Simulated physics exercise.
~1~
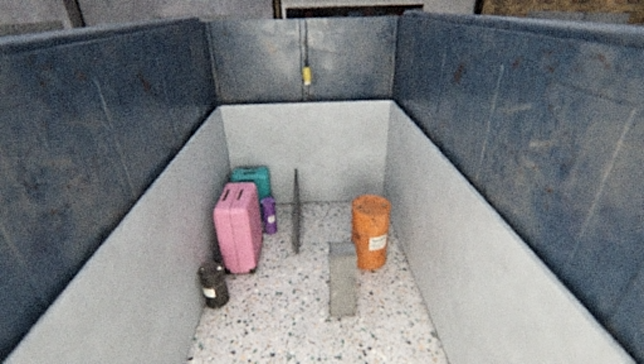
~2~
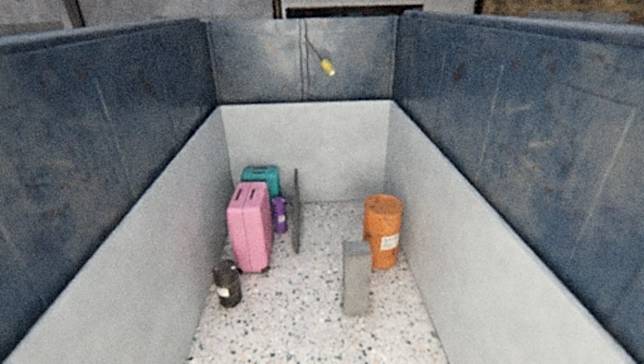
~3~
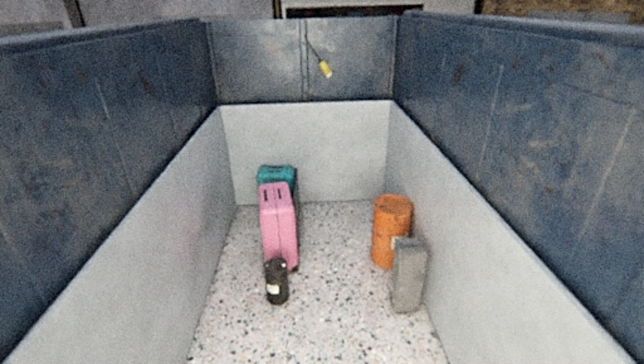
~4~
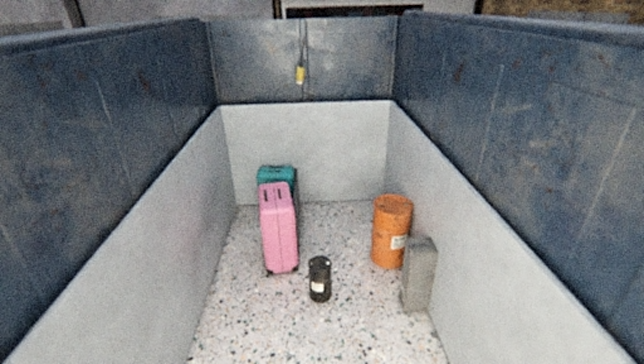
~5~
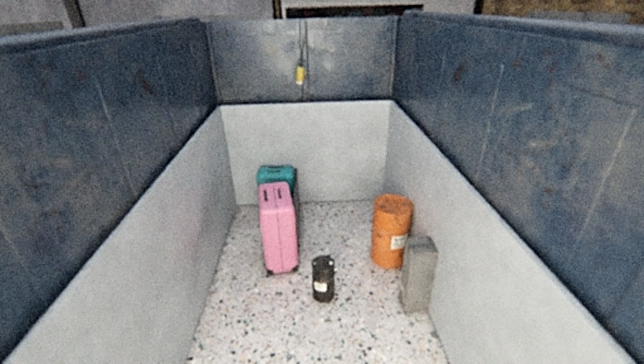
In the back of a van, two suitcases, a black canister, an orange drum and a grey box slid to the right as a hanging lamp swung, the canister sliding farthest, and all of them ended still upright, with the purple canister out of sight.
